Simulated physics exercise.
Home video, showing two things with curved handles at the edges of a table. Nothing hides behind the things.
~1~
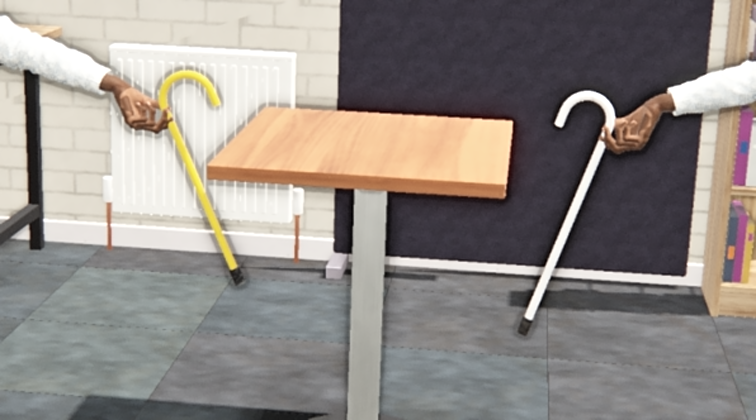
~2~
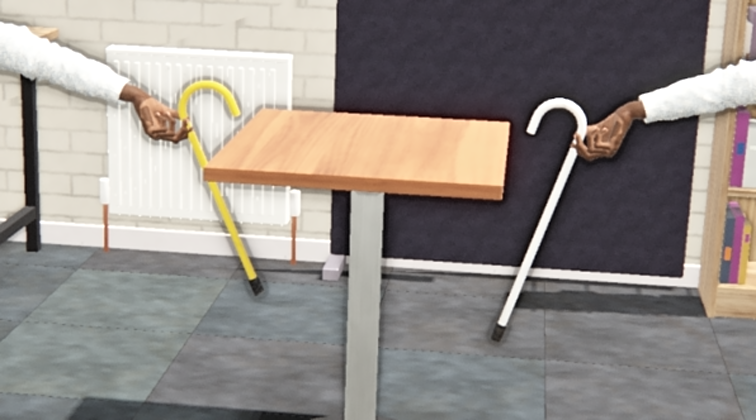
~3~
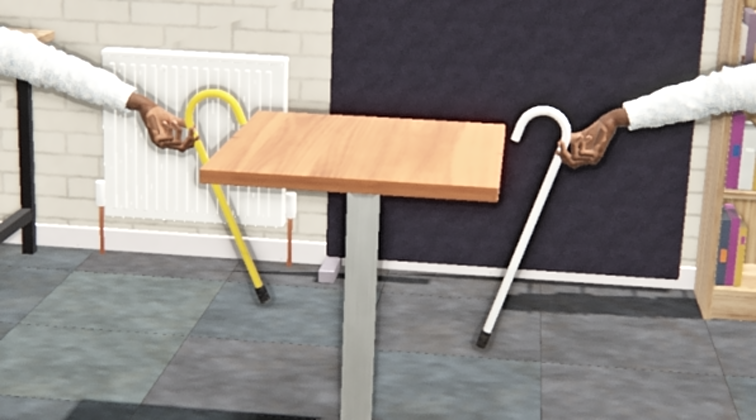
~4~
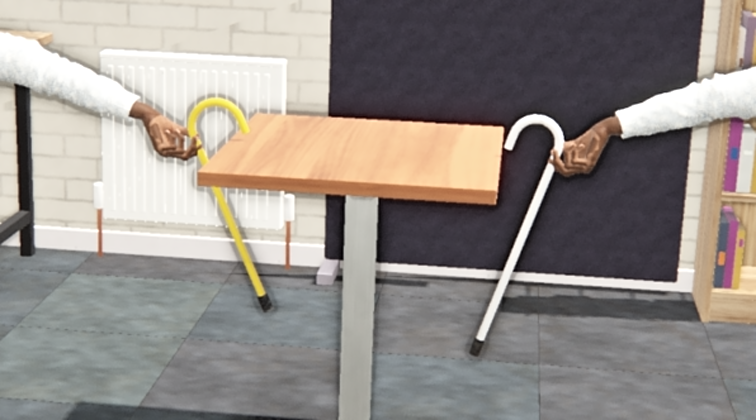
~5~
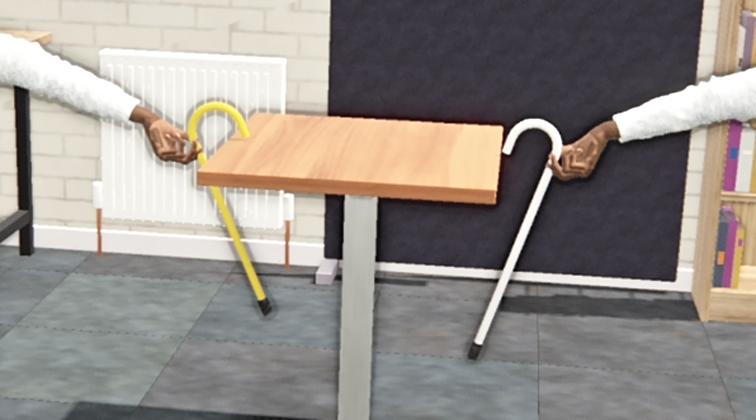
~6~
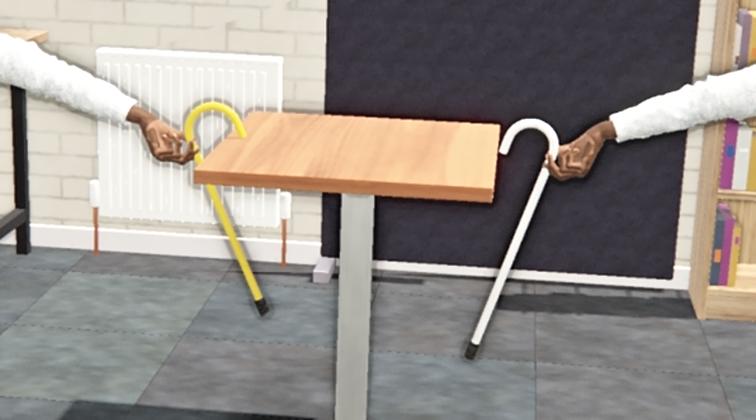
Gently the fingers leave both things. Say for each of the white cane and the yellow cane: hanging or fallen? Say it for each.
Result: The white cane will be gone; the yellow cane will be left dangling.
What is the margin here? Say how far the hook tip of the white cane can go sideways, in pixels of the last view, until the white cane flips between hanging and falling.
You'd move it 8 pixels toward the left.
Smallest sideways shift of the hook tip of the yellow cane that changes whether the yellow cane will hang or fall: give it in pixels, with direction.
Move it 16 pixels left.
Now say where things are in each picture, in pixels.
The first picture shows still on the way; white cane (549, 213); yellow cane (219, 176); table (372, 148).
The second picture shows still on the way; yellow cane (239, 186); table (369, 150).
The third picture shows still on the way; white cane (506, 227); table (365, 152).
The fourth picture shows still on the way; yellow cane (248, 203); table (363, 154).
The fifth picture shows still on the way; white cane (497, 239); table (363, 154).
The sixth picture shows in place, still held; white cane (494, 239); yellow cane (245, 207); table (360, 152).
Then, 0.32 s after the last picture, white cane down below near (494, 354); yellow cane at rest near (244, 208).
Then, 0.52 s after the last picture, white cane falling near (539, 377); yellow cane at rest near (244, 208).
Then, 0.64 s after the last picture, white cane falling; yellow cane at rest near (243, 207).
At rest, the white cane drops past the edge; the yellow cane remains in place, near (245, 208).
